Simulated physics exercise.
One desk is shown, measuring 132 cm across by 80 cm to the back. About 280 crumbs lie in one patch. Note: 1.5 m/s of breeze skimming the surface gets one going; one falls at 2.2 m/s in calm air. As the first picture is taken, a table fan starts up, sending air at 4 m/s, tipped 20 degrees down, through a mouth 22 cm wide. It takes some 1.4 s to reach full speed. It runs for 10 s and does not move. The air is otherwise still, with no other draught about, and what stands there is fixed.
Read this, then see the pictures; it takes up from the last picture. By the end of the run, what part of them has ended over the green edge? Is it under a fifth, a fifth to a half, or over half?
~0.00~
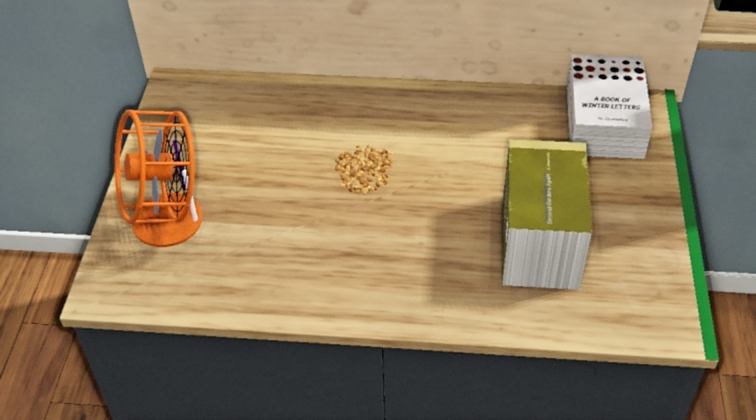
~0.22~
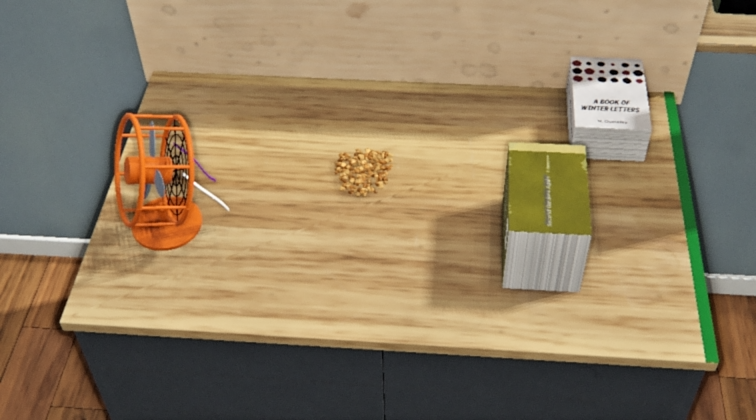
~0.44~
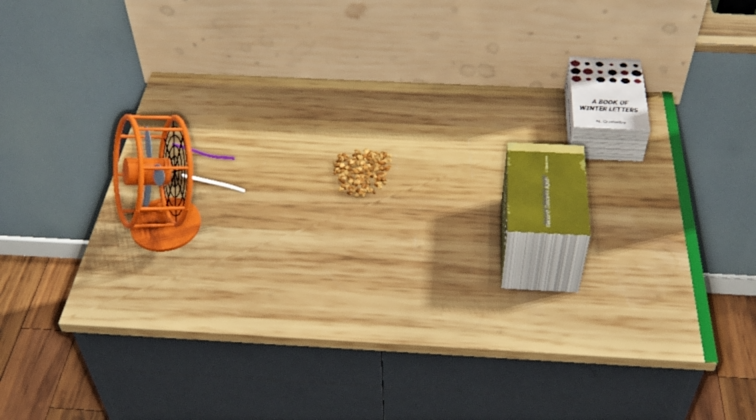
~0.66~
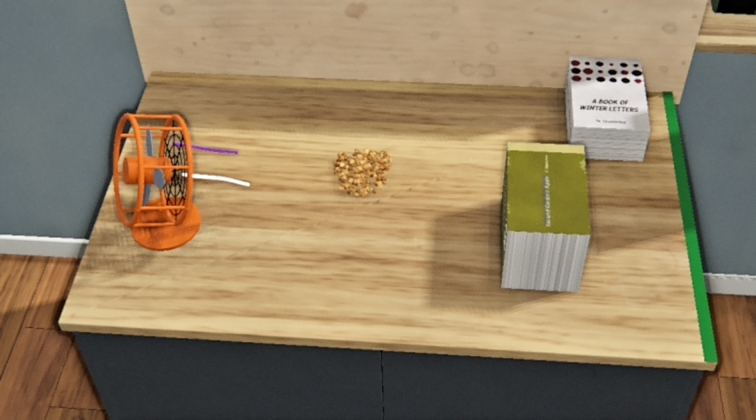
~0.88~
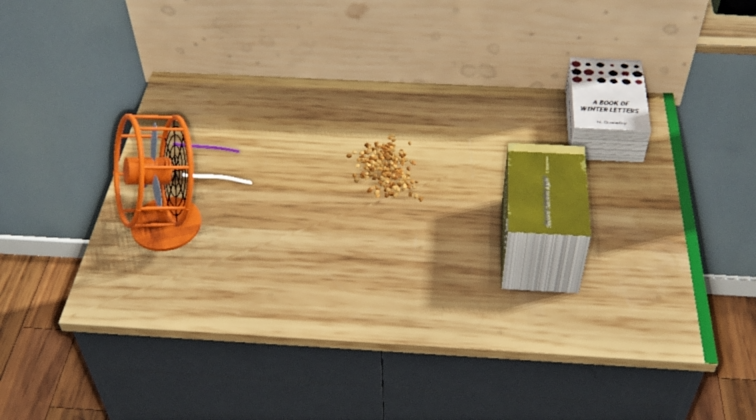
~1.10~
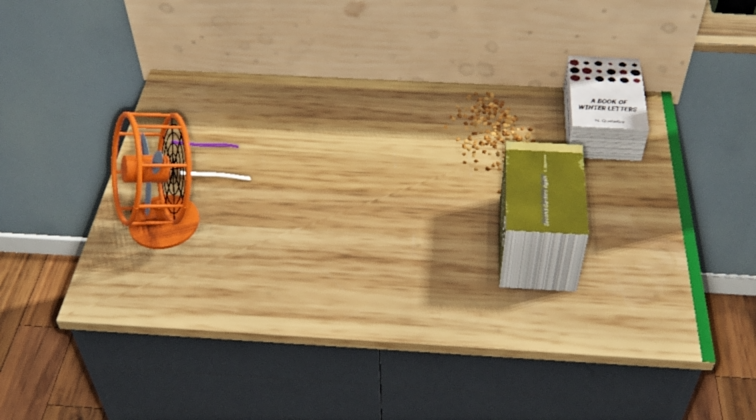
It ends up within one fifth to one half.
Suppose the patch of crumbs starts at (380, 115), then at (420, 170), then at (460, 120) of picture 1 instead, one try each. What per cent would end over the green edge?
About 0, 70 and 0 in a hundred, in that order.
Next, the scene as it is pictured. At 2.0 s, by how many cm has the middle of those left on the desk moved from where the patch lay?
The centre sits some 55 cm from where it began.
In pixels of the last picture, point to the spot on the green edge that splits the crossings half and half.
Median crossing point, approx. (685, 176).
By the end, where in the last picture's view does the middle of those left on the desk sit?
Roughly at (561, 91).
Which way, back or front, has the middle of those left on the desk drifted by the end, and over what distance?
So it moved toward the rear end, something like 30 centimetres.
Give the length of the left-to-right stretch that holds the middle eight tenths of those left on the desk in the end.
About 0 cm.
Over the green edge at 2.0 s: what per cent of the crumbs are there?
I'd put it at some 30 %.
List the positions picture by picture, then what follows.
The middle of the crumbs is near (366, 167), none has stirred yet and the mouth of the table fan is at (153, 167), in the first picture.
The middle of the crumbs is near (366, 168), none has stirred yet and the green edge is centred on (694, 211), in the second picture.
The middle of the crumbs is near (364, 168), none has stirred yet, the top of a book is at (547, 187) and the top of a book is at (608, 92), in the third picture.
The middle of the crumbs is near (365, 168) and none has stirred yet, in the fourth picture.
The middle of the crumbs is near (385, 165), the farthest in sight from the table fan is at (410, 144) and about 80 % have left their places, in the fifth picture.
The middle of the crumbs is near (501, 141), the farthest in sight from the table fan is at (530, 130) and all have left their places, in the sixth picture.
After 2.0 s, 31 % are over the green edge; the middle of those still in play is near (560, 101); 47 % have settled or left.
After 3.2 s, 33 % are over the green edge; the middle of those still in play is near (562, 95); 52 % have settled or left.
After 5.5 s, 36 % are over the green edge; the middle of those still in play is near (560, 89); 64 % have settled or left.
After 10.0 s, at the end, 38 % are over the green edge; the middle of those still in play is near (561, 91).
